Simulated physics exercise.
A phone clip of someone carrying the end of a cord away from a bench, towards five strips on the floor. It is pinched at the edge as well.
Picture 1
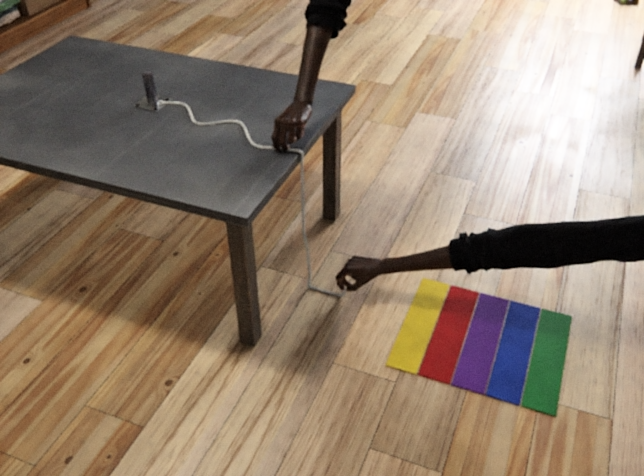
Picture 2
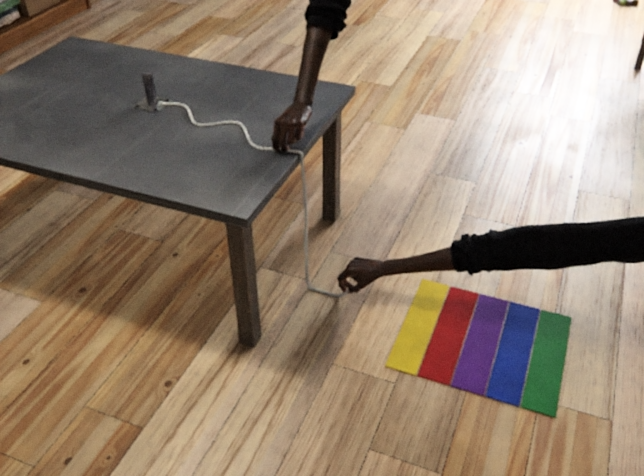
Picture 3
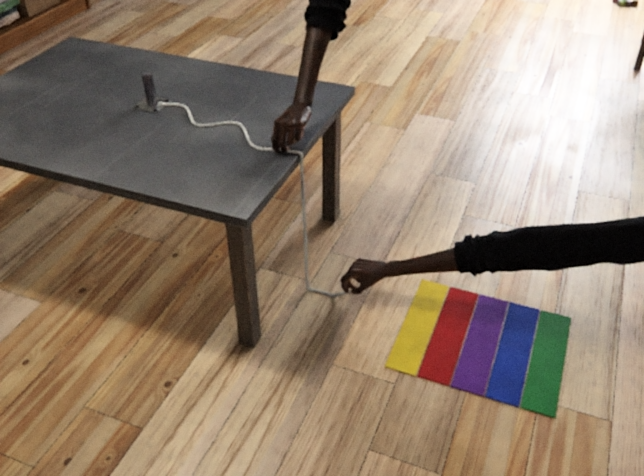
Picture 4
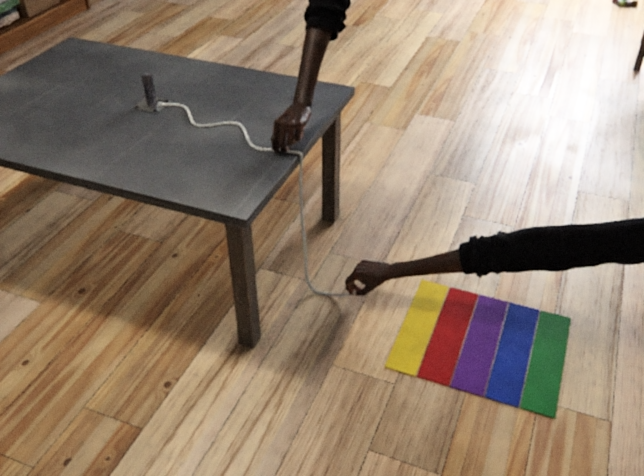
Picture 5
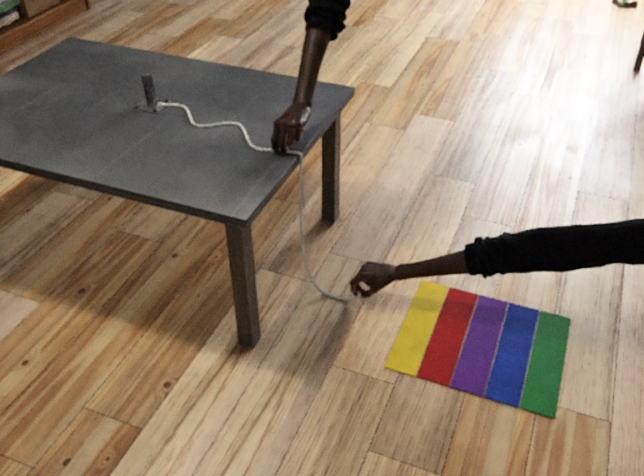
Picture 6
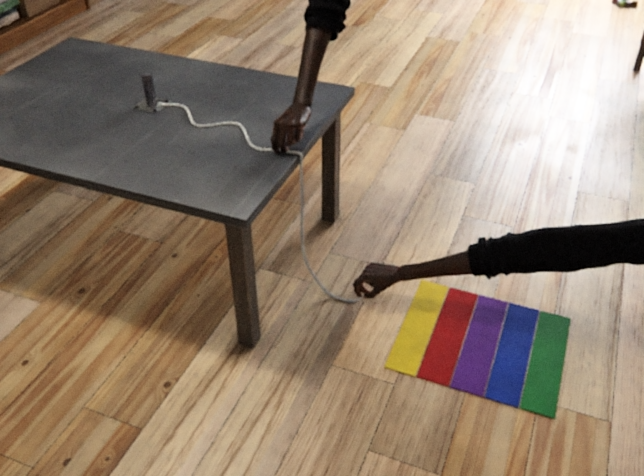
One hand pinching a white cord at a grey table's edge while another slowly draws its end right, near five coloured strips.
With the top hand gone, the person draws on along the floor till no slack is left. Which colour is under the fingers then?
The purple one.
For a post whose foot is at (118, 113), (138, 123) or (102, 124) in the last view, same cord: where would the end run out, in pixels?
Try by try, around (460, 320), (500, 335) and (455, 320).
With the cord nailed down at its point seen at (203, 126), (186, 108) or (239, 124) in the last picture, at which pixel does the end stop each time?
The places are (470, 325), (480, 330) and (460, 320).
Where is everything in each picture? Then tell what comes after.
The first frame shows end (345, 288); yellow (408, 352); red (440, 361); purple (473, 371); blue (507, 381); green (542, 391).
The second frame shows end (347, 290); cord through (187, 107) (224, 123) (255, 146) (303, 174) (306, 230) (307, 280).
The third frame shows end (350, 291).
The fourth frame shows end (354, 293); cord through (187, 108) (224, 124) (254, 147) (301, 174) (303, 230) (308, 281).
The fifth frame shows end (359, 294).
The sixth frame shows end (363, 295); cord through (186, 108) (224, 124) (254, 147) (301, 174) (302, 230) (317, 281).
Soon after, end near (432, 314); over yellow.
After that, end near (465, 323); over red.
At the stop, end near (486, 329); over purple. It halts on the purple strip.
